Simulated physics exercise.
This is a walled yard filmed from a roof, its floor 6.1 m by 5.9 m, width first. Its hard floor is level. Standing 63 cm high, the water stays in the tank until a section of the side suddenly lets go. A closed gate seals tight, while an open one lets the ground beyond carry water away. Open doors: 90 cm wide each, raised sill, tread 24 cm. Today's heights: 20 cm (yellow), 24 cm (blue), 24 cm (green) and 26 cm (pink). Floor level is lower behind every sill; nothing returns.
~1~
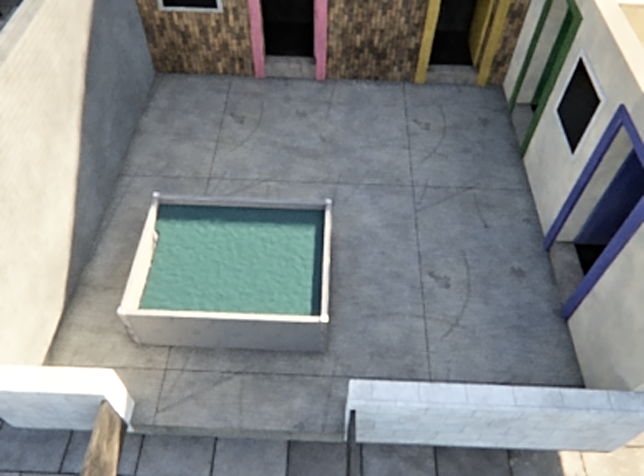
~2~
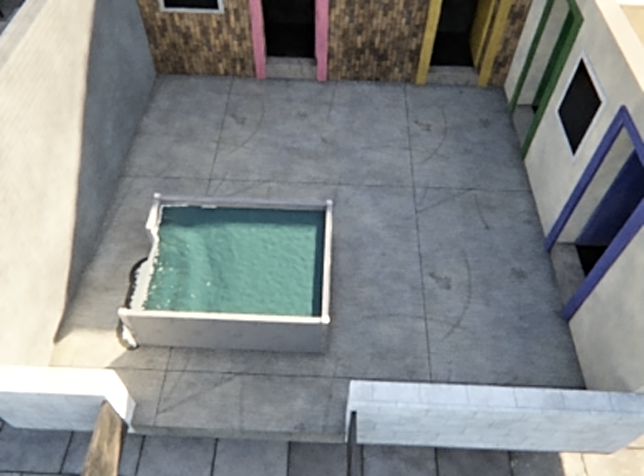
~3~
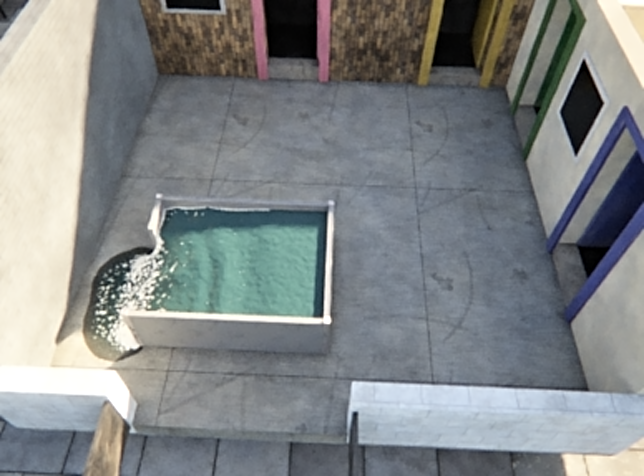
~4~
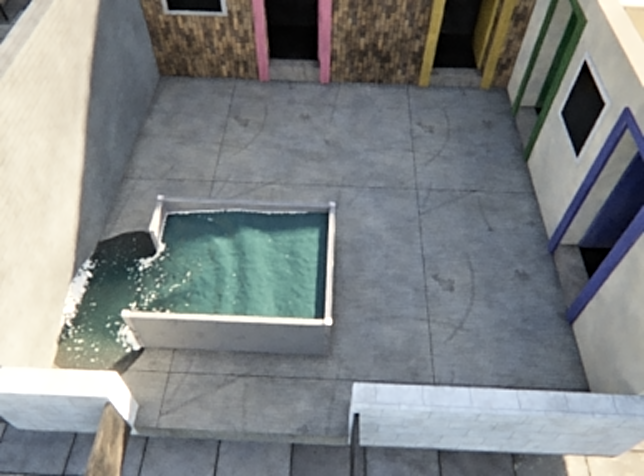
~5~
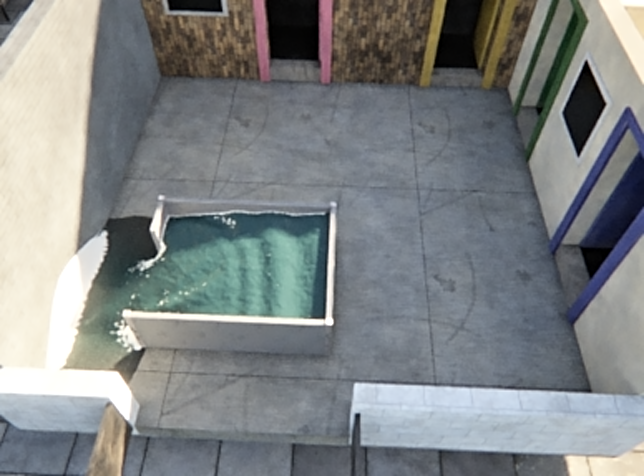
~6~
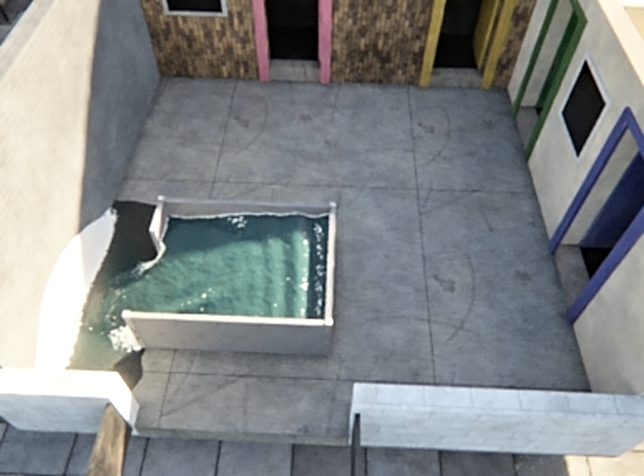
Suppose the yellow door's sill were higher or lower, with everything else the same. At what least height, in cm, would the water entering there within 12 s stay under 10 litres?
At about 7.5 cm.
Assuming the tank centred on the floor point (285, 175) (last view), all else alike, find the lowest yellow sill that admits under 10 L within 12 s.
About 8.0 centimetres.
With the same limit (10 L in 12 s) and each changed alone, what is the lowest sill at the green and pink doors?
Close to 8.0 cm (green) and close to 7.5 cm (pink).
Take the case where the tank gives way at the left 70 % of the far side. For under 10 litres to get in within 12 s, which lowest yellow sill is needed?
Estimate: Near 11.0 cm.
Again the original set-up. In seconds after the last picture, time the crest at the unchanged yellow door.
Some 7.5 s, more or less.
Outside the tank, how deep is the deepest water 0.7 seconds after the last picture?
Max depth: Near 60 cm.
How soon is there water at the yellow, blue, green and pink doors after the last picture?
Front arrival: Yellow 3.6 seconds, blue 3.2 seconds, green 5.0 seconds, pink 2.2 seconds.
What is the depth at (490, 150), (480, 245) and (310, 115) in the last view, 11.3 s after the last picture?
Around 6 cm, 5 cm and 3 cm.
Then, 0.7 s after the last picture water covers 15 % of the floor, deepest (60 cm) near (47, 384); it has not reached the yellow door.
Then, 2.3 s after the last picture water covers 50 % of the floor, deepest (30 cm) near (41, 400); it has not reached the yellow door.
Then, 11.3 s after the last picture water covers 95 % of the floor, deepest (8 cm) near (341, 253); 6 cm at the yellow door, 0 litres in over its 20 cm sill.
At the yellow door as built, the water peaked near 11 cm, 7.5 s after the last picture.
With a sill of 6.5 cm, 19 litres would have come in within the 12 s; with 9 cm, 4 litres. So under 10 litres takes about 7.5 cm.
